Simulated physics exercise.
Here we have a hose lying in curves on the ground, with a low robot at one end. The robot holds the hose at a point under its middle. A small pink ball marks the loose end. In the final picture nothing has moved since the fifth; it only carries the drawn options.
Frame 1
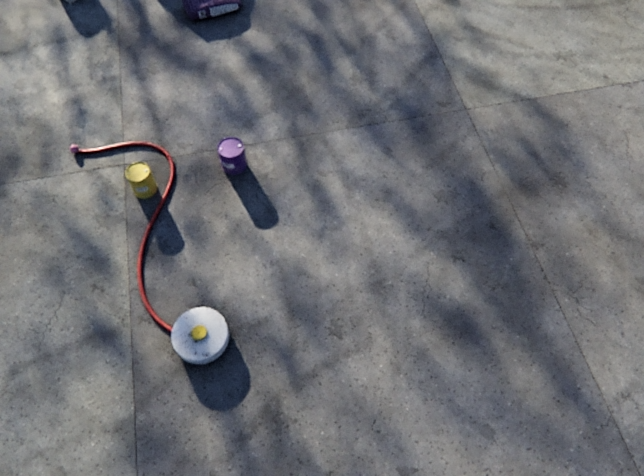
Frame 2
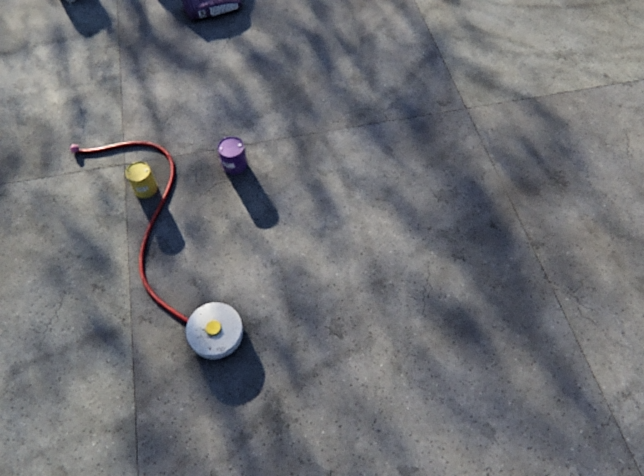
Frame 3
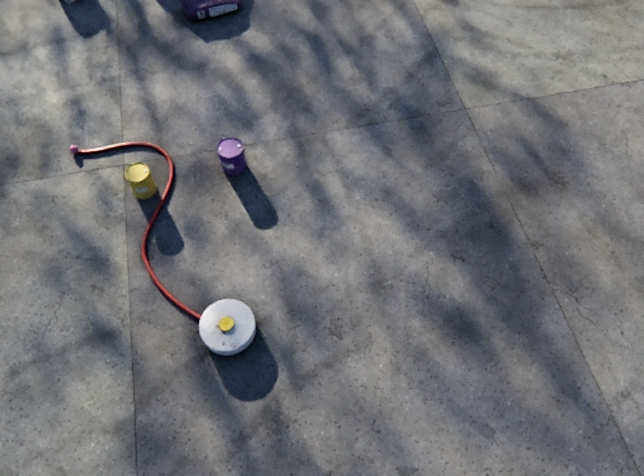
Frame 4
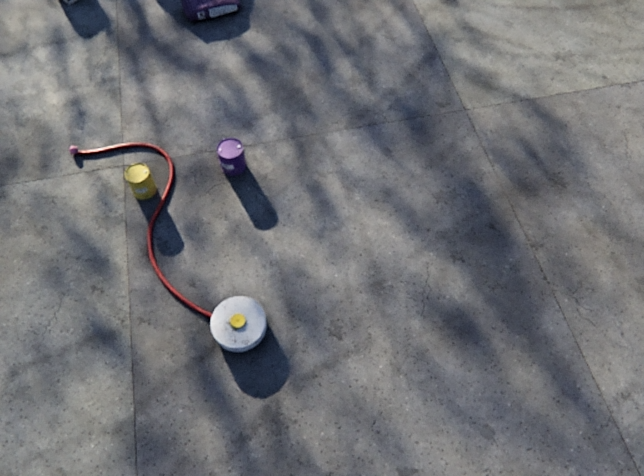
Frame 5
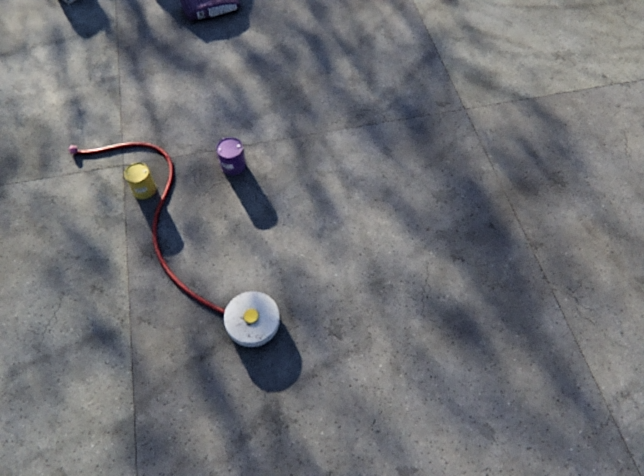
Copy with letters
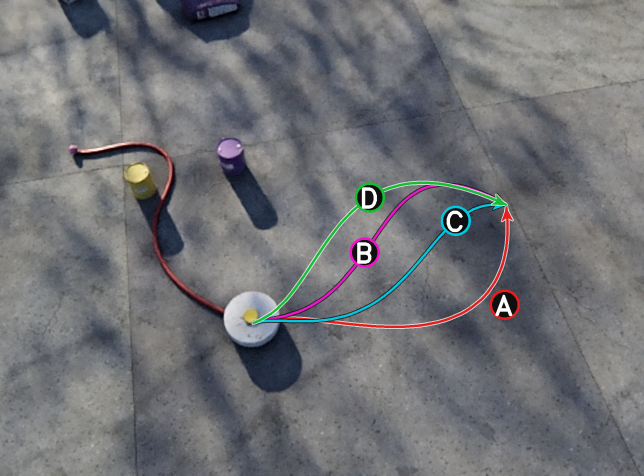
A round white robot with a yellow knob sits at the lower end of a curving red hose, on grey paving streaked with shadows and seen from high above. A small yellow keg stands beside the hose at upper left, a purple keg stands to its right, and dark objects show at the top edge. The robot slides slowly right and slightly upward, drawing the hose's lower stretch along, while the hose's far end, both kegs and the view stay still.
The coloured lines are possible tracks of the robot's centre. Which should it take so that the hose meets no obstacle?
Line B does it.
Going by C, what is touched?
It is the yellow keg.
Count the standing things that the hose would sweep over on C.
It sweeps one.
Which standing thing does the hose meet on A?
The yellow keg.
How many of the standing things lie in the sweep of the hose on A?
One.
On the marked copy, A from (253, 323) via (437, 322) to (506, 208); B from (253, 323) via (380, 230) to (506, 205); C from (253, 323) via (402, 281) to (506, 205); D from (253, 323) via (361, 204) to (506, 205).
Following B. Soon after the start, robot (358, 259), middle of the hose (192, 214), free end (74, 150).
Later, robot (429, 182), middle of the hose (256, 196), free end (105, 154).
In the end, robot (509, 200), middle of the hose (334, 187), free end (170, 172); nothing has been touched.
As for the rest, A meets the yellow keg; C meets the yellow keg; D meets the purple keg.
